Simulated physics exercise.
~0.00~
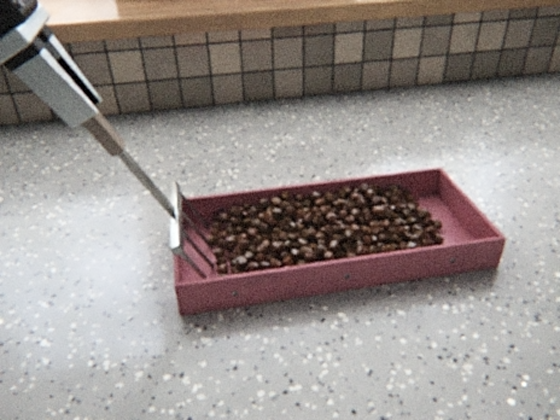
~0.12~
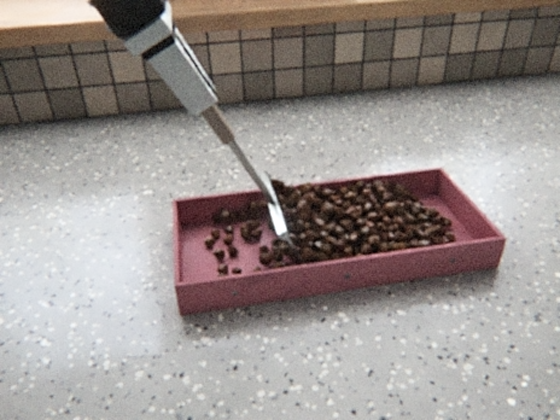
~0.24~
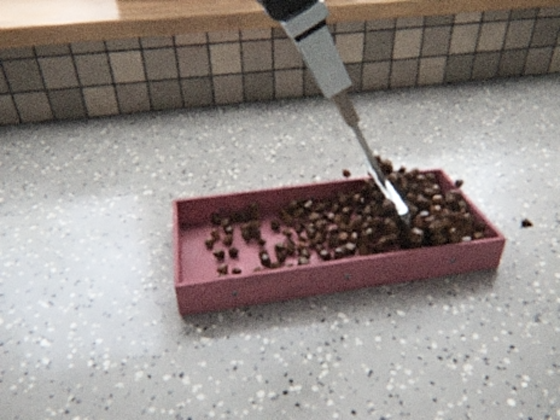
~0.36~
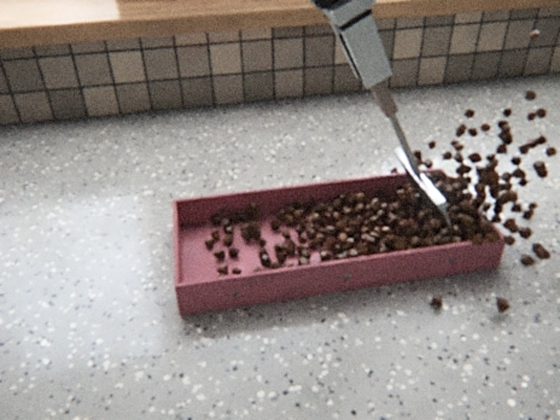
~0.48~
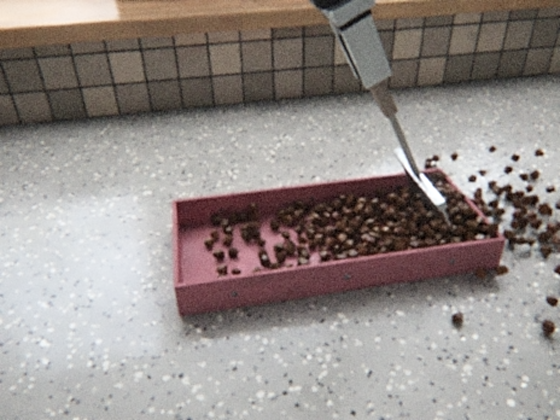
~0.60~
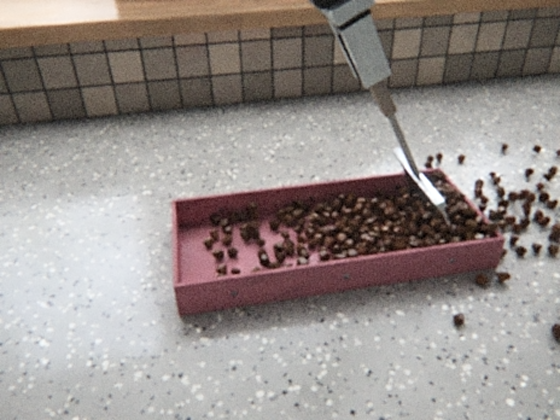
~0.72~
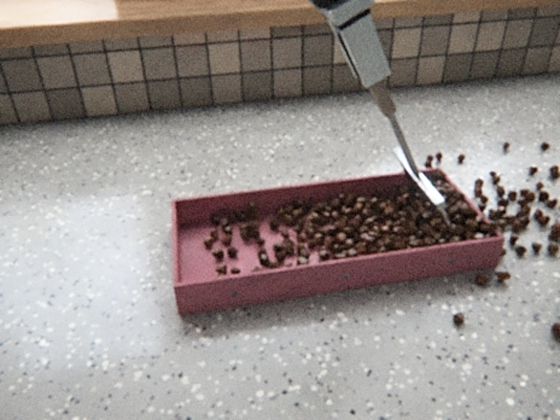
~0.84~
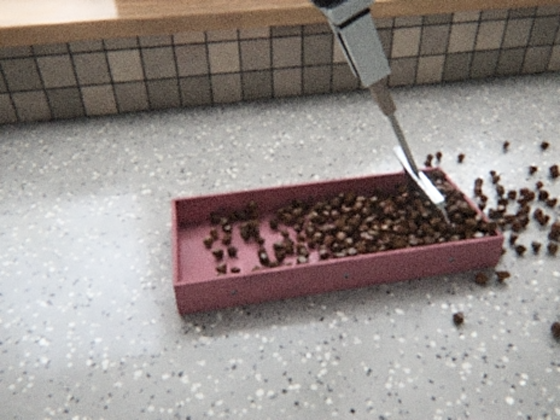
At first, a robotic arm holds a metal comb inside the left end of a shallow pink tray, where small brown pellets lie in a broad heap on a speckled counter. The arm sweeps the comb to the right, pushing many pellets along and leaving a thin scatter behind. As the comb nears the right end, the pellets bunch up and a few hop out. Then a large burst sprays over the far wall and drops onto the counter. The comb stops near that end, and the pellets settle, with most still in the unmoved tray and many strewn to its right.
